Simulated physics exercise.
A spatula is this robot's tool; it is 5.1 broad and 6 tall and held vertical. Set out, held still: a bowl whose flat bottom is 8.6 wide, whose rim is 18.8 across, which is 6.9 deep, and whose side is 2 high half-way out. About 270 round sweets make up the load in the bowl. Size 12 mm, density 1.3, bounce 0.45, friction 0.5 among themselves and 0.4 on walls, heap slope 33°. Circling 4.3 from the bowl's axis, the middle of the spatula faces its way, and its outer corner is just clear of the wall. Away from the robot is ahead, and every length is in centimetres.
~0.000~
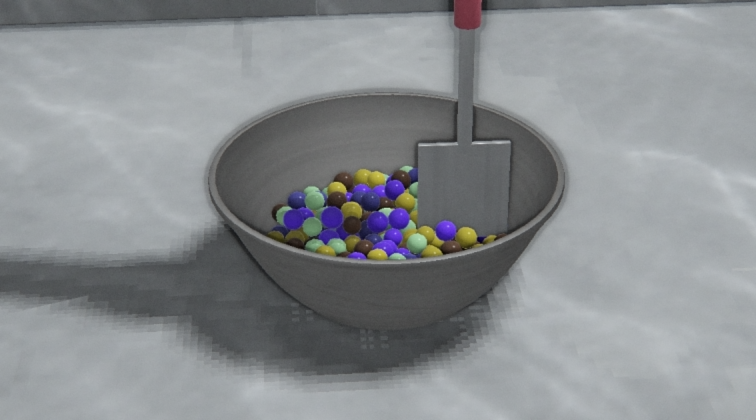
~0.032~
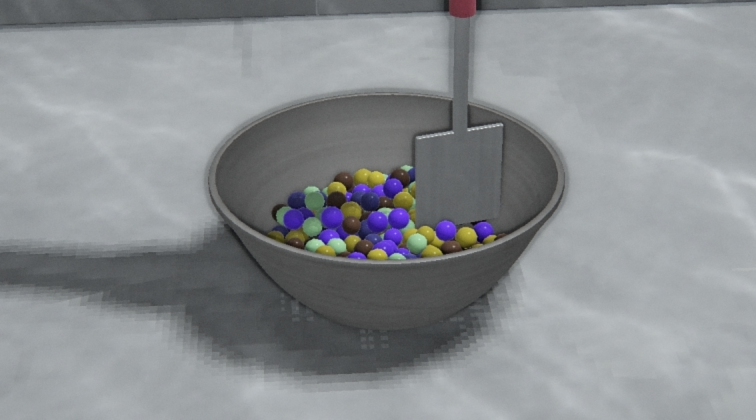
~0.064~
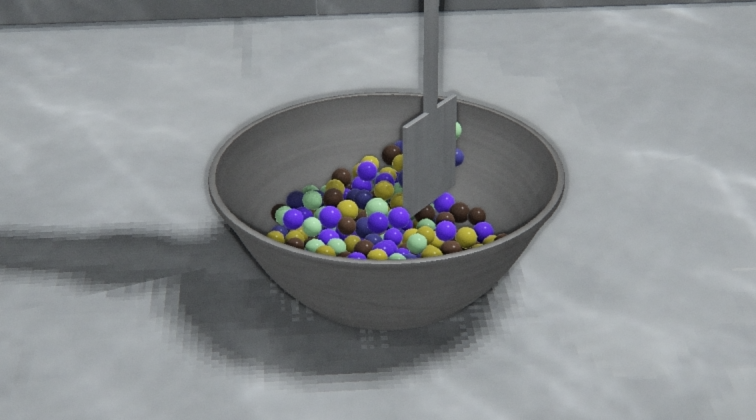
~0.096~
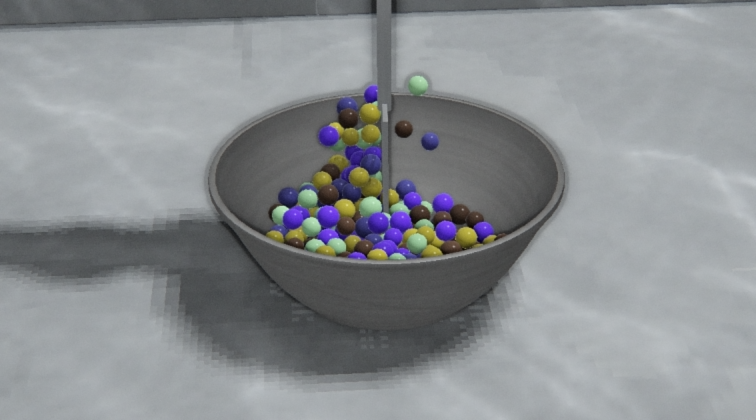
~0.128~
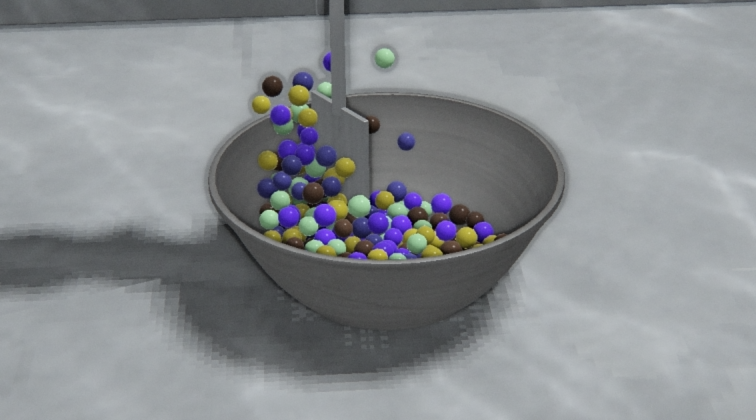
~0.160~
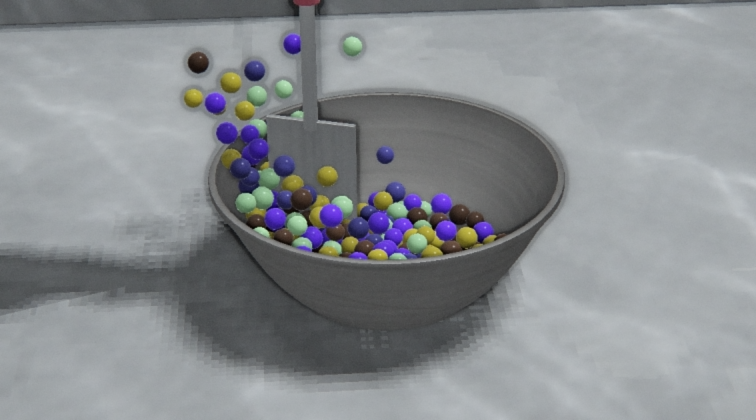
On a pale, mottled grey surface seen from slightly above, with a darker band along the top edge, a wide grey bowl sits in the centre, its shadow stretching left. Blue, purple, yellow, brown and pale green balls fill its bottom, and a grey spatula stands upright among them at the right. The spatula turns and sweeps leftward round the bowl, pushing balls into a heap and flinging several above the rim, while the camera stays still.
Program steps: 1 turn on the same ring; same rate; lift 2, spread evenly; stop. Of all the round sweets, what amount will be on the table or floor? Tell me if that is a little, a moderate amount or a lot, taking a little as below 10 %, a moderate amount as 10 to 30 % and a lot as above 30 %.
A moderate amount, from 10 to 30 %.
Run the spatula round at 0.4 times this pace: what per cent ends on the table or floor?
Close to 0 in a hundred.
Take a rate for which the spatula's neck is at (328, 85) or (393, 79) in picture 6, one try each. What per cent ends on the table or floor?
Some 15 and 0 %.
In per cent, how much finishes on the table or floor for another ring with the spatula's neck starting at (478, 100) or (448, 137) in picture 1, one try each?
Around 5 per cent on the first try, around 25 per cent on the second.
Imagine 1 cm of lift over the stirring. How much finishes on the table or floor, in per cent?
Roughly 25 per cent.
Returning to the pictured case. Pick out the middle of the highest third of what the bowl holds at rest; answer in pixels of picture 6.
Near (404, 254).
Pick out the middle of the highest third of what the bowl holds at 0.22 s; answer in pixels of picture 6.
I'd point to somewhere close to (350, 253).
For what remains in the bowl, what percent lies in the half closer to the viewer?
Roughly 60 percent of it.
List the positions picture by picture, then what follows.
The spatula neck at (465, 119), 0° round; upper third of the load around (386, 226), from x 275 to 505, top at y 175; 266 in the bowl, in the first picture.
The spatula neck at (460, 106), 15° round; upper third of the load around (389, 222), from x 275 to 505, top at y 175, in the second picture.
The spatula neck at (431, 86), 51° round; upper third of the load around (384, 218), from x 275 to 505, top at y 130, in the third picture.
The spatula neck at (384, 77), 88° round; upper third of the load around (364, 216), from x 275 to 505, top at y 85, in the fourth picture.
The spatula neck at (338, 81), 124° round; upper third of the load around (325, 211), from x 260 to 505, top at y 60; 263 in the bowl, 3 in flight or on the tool, in the fifth picture.
The spatula neck at (310, 96), 161° round; upper third of the load around (300, 215), from x 195 to 505, top at y 45; 256 in the bowl, 10 in flight or on the tool, in the sixth picture.
After 0.22 s, 231° round, highest piece 11 above the table; 248 in the bowl, 18 in flight or on the tool.
After 0.28 s, 302° round, highest piece 13 above the table; 234 in the bowl, 7 on the table or floor, 25 in flight or on the tool.
After 0.51 s, 0° round, highest piece 5 above the table; 226 in the bowl, 39 on the table or floor, 1 in flight or on the tool.
After 1.21 s, 0° round, highest piece 5 above the table; 226 in the bowl, 40 on the table or floor.
In the end, 226 in the bowl, 40 on the table or floor. That is 15 % on the table or floor.
